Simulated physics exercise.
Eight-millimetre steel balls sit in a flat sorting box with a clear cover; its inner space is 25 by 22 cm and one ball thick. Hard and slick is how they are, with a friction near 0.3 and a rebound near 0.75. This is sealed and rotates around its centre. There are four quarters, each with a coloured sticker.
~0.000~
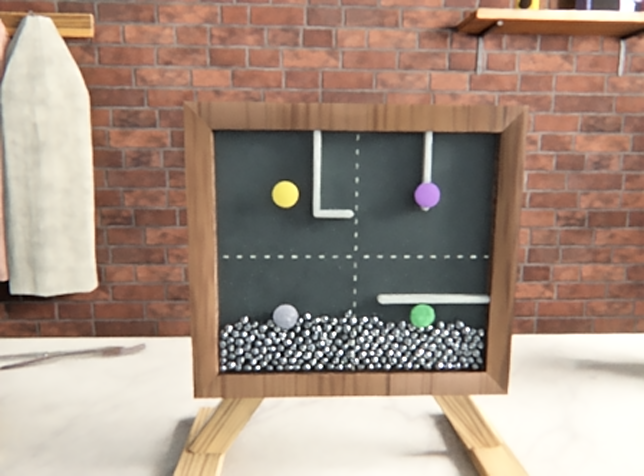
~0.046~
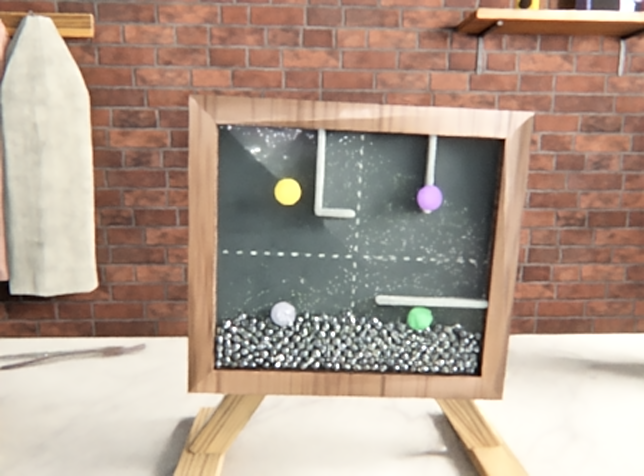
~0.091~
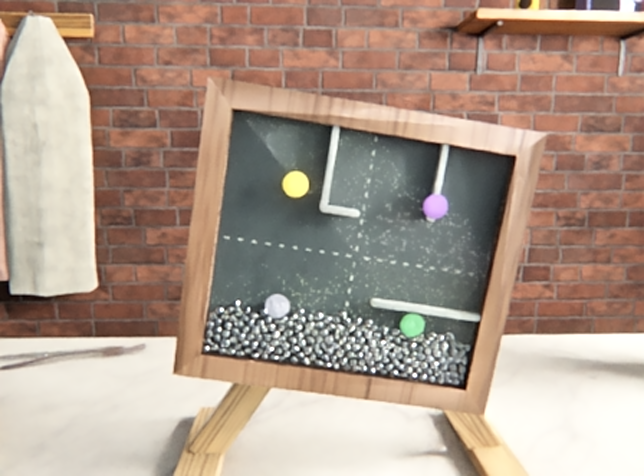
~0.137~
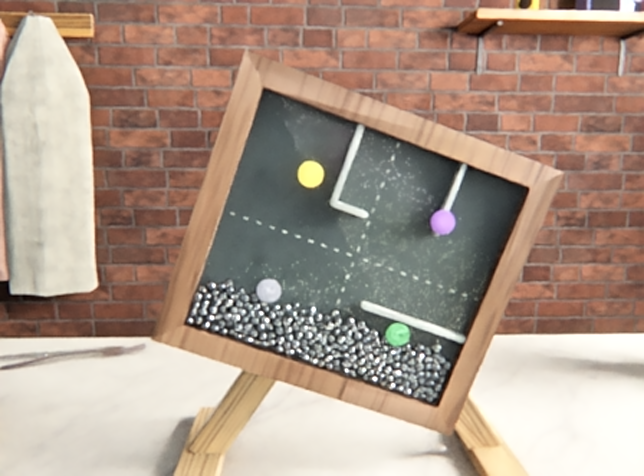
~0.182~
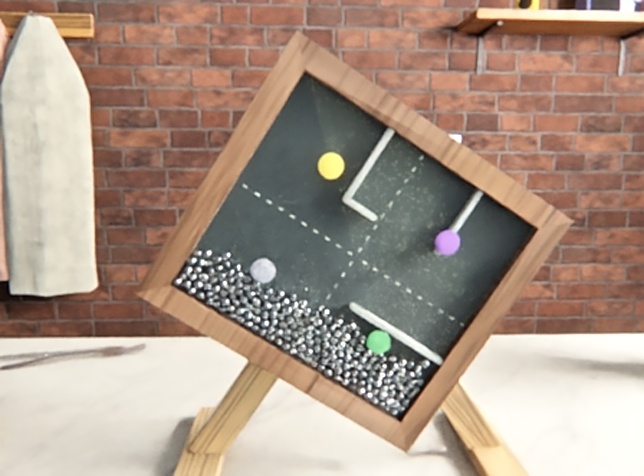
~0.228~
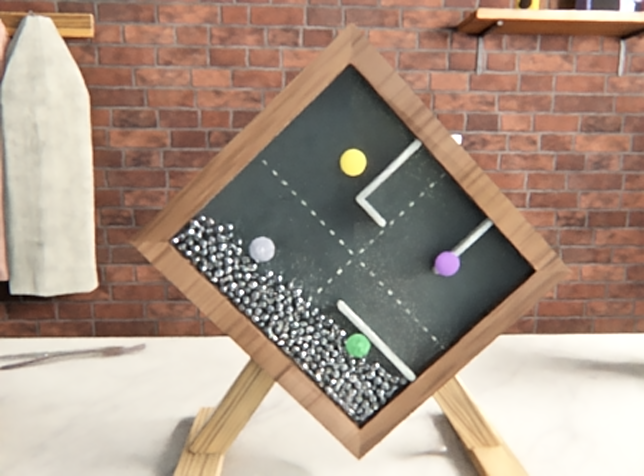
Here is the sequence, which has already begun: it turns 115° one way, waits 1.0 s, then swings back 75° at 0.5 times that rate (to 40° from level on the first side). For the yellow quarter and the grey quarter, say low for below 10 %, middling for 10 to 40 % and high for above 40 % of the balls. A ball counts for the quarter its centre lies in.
Yellow low, grey low.
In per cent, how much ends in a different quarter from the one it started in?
My reckoning puts it near 55 percent.
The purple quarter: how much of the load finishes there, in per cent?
Some 20 percent.
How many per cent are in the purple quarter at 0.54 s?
About 15 %.
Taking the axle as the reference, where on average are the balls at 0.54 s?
About 7 cm left and 2 cm below.
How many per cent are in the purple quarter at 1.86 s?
Close to 40 % of the load.
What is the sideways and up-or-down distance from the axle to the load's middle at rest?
About 3 cm right and 9 cm below.
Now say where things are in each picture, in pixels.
The first picture shows level; about 200 balls; balls centred (349, 345); top one (348, 314); purple (427, 195), green (422, 316), yellow (285, 194), grey (286, 317).
The second picture shows turned 2° clockwise; balls centred (346, 345); top one (274, 312).
The third picture shows turned 9° clockwise; balls centred (338, 344); top one (236, 304); wall ends (431, 218), (356, 213), (373, 302).
The fourth picture shows turned 20° clockwise; balls centred (324, 341); top one (229, 282).
The fifth picture shows turned 33° clockwise; balls centred (307, 334); top one (207, 254).
The sixth picture shows turned 46° clockwise; balls centred (292, 324); top one (202, 218); purple (447, 264), green (358, 346), yellow (353, 162), grey (262, 249).
After 0.54 s, it stands 115° clockwise; the balls' middle is 7 cm left of and 2 cm below the centre; purple 15 %, green 70 %, grey 15 %.
After 1.86 s, it stands 78° clockwise; the balls' middle is in line with and 8 cm below the centre; purple 40 %, green 60 %.
After 2.19 s, it stands 40° clockwise; the balls' middle is 3 cm right of and 8 cm below the centre; purple 20 %, green 80 %.
At rest by 3.0 s, it stands 40° clockwise; purple 20 %, green 80 %, yellow 0 %, grey 0 %.
